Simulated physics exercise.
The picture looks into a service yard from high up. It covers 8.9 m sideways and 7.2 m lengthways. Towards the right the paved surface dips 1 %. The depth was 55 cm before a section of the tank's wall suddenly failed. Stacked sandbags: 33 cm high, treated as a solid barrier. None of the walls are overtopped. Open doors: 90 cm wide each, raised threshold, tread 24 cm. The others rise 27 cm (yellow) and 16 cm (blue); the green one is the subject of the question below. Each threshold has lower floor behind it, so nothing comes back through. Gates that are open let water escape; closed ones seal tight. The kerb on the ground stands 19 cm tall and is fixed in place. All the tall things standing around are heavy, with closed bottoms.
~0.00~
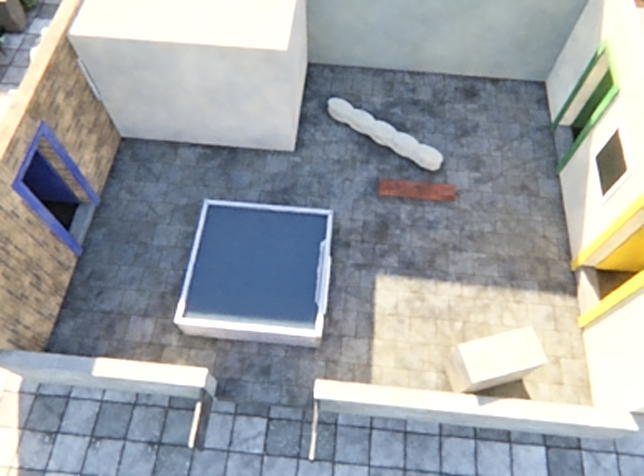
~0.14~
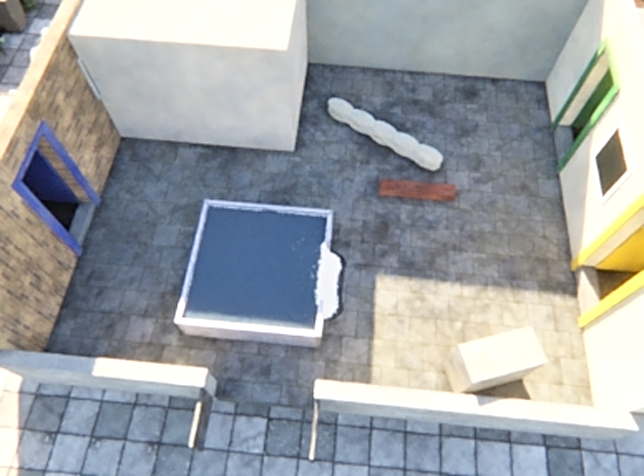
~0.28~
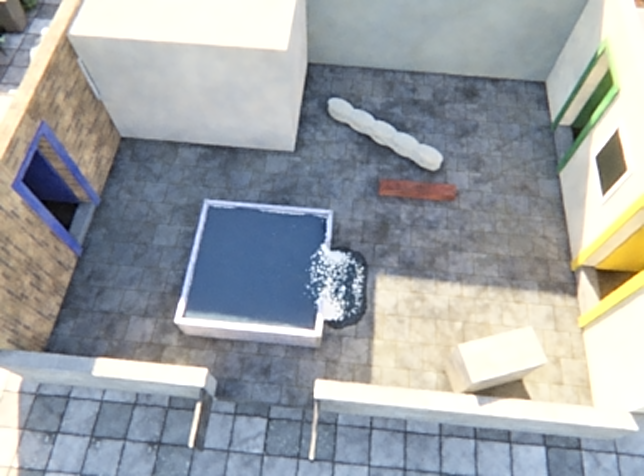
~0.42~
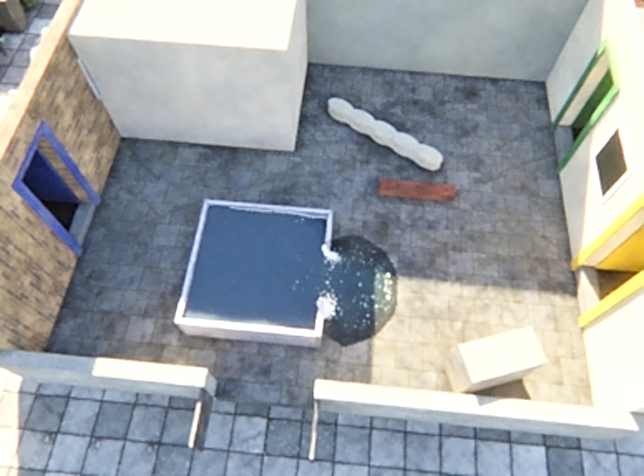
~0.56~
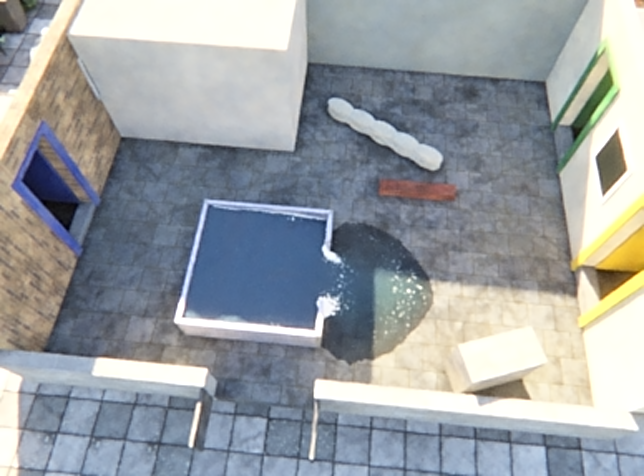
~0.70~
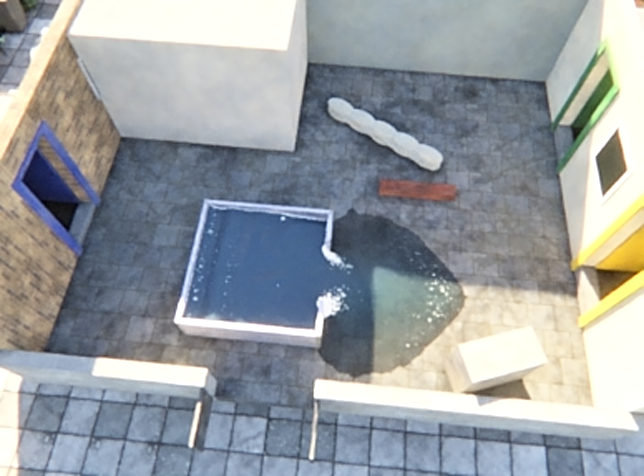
In a paved yard seen from above, water bursts through the right side of a square tank and spreads rightward in a widening dark pool across the floor, while the surface inside the tank becomes flecked with white.
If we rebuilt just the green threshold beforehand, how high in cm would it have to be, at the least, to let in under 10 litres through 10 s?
I would say 6 cm at minimum.
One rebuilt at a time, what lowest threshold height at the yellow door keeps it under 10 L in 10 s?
Yellow: Roughly 23 cm.
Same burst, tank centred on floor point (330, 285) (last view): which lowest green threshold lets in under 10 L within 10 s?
5.5 cm, give or take.
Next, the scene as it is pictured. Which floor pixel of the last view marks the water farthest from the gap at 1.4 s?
Front tip: Approx. (574, 291) px.
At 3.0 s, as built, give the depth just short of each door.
Lab note, cm: Yellow 25; blue 0; green 7.
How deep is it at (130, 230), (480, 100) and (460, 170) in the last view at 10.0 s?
Some 0, 9 and 4 cm.
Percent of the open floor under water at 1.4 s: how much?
Close to 25 per cent is wet.
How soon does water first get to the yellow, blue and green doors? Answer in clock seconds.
Arrival: Yellow 1.4 s, blue not within the 10 s, green 2.8 s.
After 1.4 s water covers 25 % of the floor, deepest (35 cm) near (328, 286); it has not reached the green door.
After 3.0 s water covers 35 % of the floor, deepest (28 cm) near (591, 407); 7 cm at the green door, 0 litres in over its 26 cm threshold.
After 10.0 s water covers 65 % of the floor, deepest (14 cm) near (544, 87); 7 cm at the green door, 0 litres in over its 26 cm threshold.
At the green door as built, the water arrived by 2.8 s and peaked near 9 cm at 4.0 s.
With a threshold of 5.5 cm, 15 litres would have come in within the 10 s; with 7.5 cm, 3 litres. So under 10 litres takes about 6 cm.
